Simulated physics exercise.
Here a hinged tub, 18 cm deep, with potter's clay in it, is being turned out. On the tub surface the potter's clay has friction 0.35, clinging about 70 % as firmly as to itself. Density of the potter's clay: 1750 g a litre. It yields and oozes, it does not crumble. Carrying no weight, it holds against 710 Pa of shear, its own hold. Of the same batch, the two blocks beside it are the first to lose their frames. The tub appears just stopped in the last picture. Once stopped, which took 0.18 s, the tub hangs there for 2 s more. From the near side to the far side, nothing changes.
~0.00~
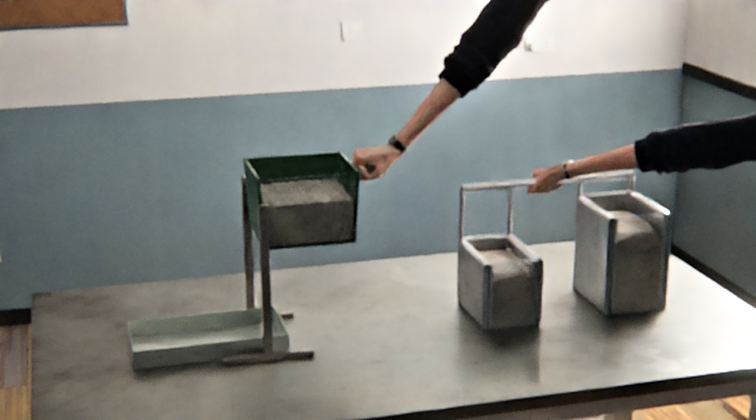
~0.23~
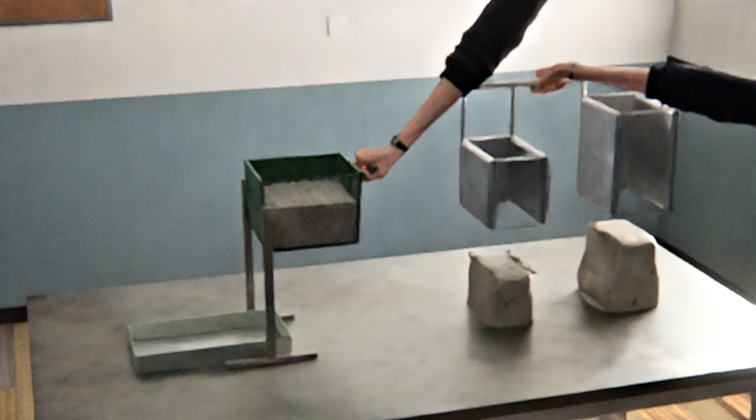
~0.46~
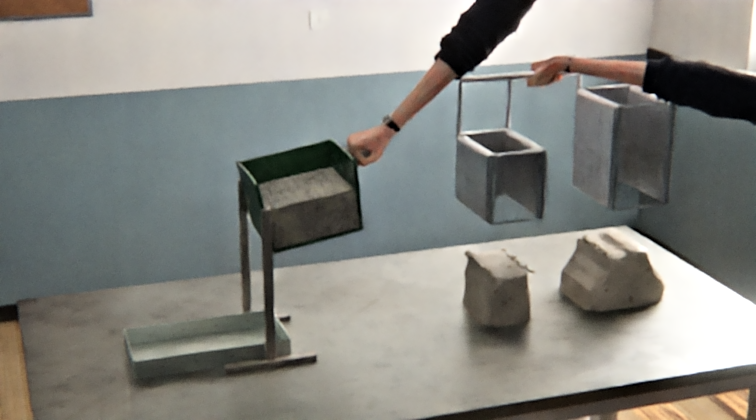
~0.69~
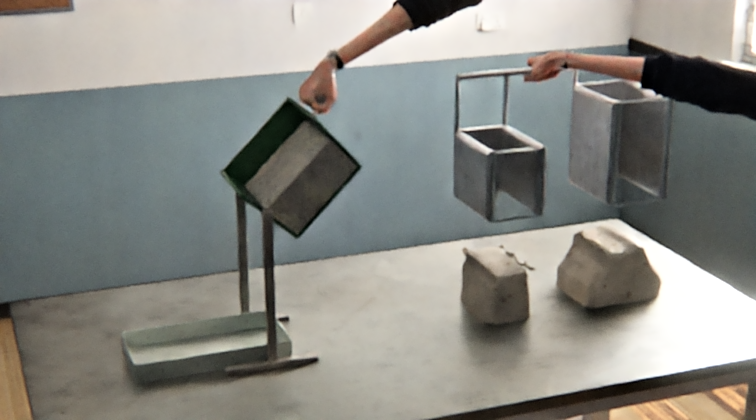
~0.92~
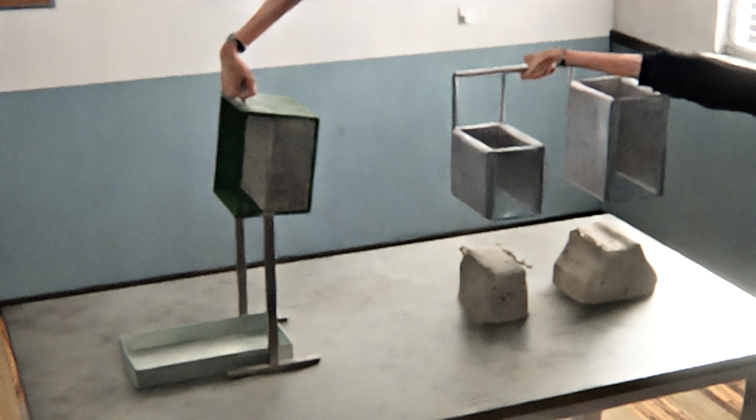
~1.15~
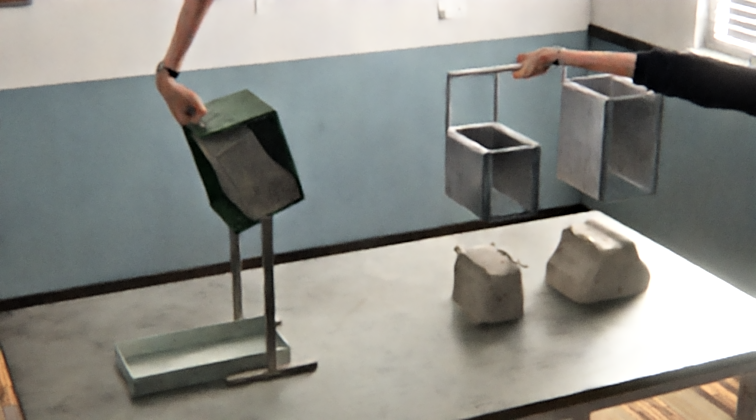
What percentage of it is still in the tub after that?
About 38 %.
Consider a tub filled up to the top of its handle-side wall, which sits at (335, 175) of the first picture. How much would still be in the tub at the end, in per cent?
About 45 per cent.
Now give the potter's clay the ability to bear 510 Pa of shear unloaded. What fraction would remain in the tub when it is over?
The share would be near 35 %.
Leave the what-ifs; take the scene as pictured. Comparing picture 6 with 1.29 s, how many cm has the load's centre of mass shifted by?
Around 9 cm.
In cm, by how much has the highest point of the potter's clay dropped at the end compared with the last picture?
13 cm.
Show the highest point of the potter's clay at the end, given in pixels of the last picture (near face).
Roughly at pixel (255, 185).
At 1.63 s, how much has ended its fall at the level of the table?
About 60 per cent.
After 1.29 s, the tub is at 106 degrees and holds 59 %.
After 1.46 s, the tub is at 106 degrees and holds 38 %.
After 1.63 s, the tub is at 106 degrees and holds 38 %.
After 1.80 s, the tub is at 106 degrees and holds 38 %.
After 3.15 s, the tub is at 106 degrees and holds 38 %.
